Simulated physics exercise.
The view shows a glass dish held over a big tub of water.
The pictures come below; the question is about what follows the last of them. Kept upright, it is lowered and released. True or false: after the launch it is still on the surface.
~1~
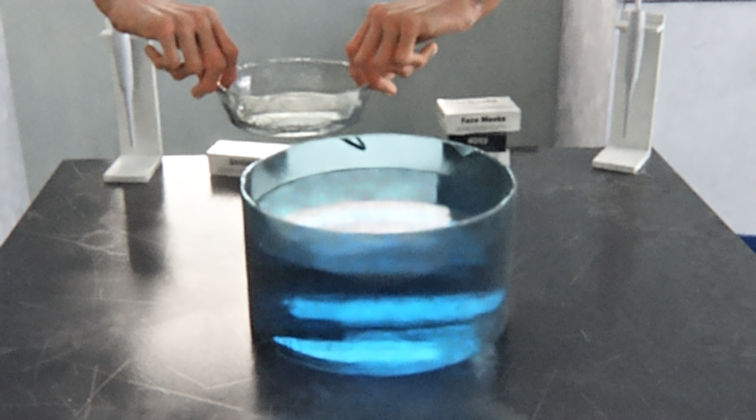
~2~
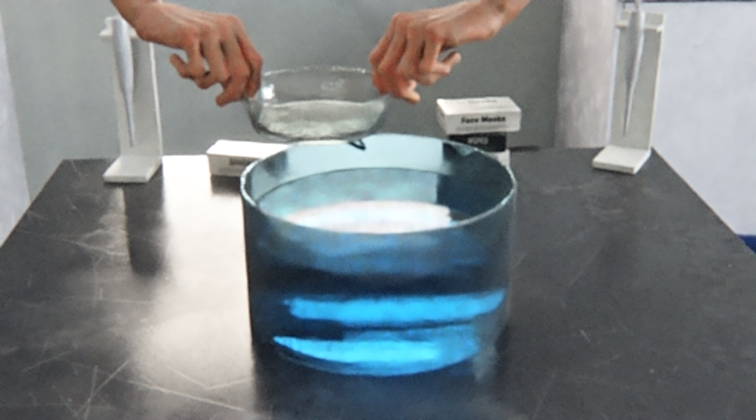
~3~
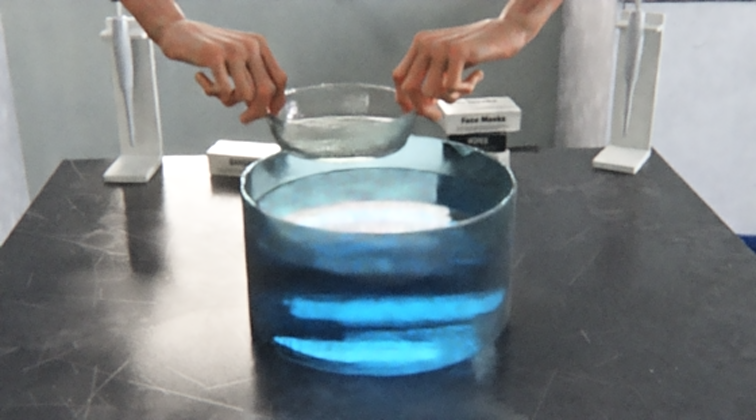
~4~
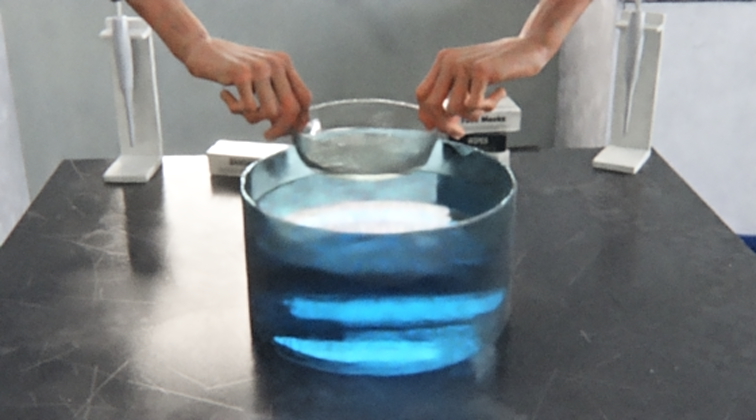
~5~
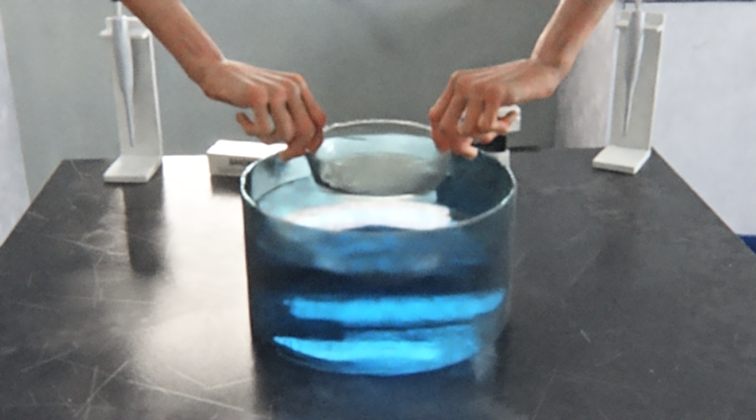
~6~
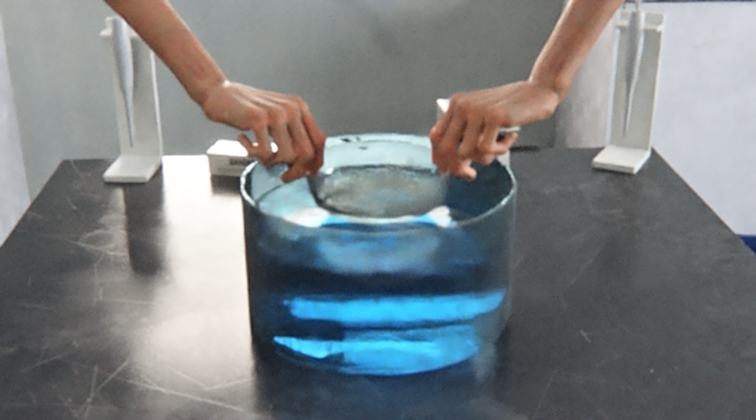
True.
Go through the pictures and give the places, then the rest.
In the first picture, dish (295, 95) empty; above the big tub.
In the second picture, dish (318, 103) empty; coming down.
In the third picture, dish (342, 120) empty; lower.
In the fourth picture, dish (365, 137) empty; lower still.
In the fifth picture, dish (378, 158) empty; close to the surface.
In the sixth picture, dish (378, 179) empty; just over the surface.
Soon after, the dish dips into the water.
Later, it bobs and steadies.
In the end, the dish floats with about half of its side showing.
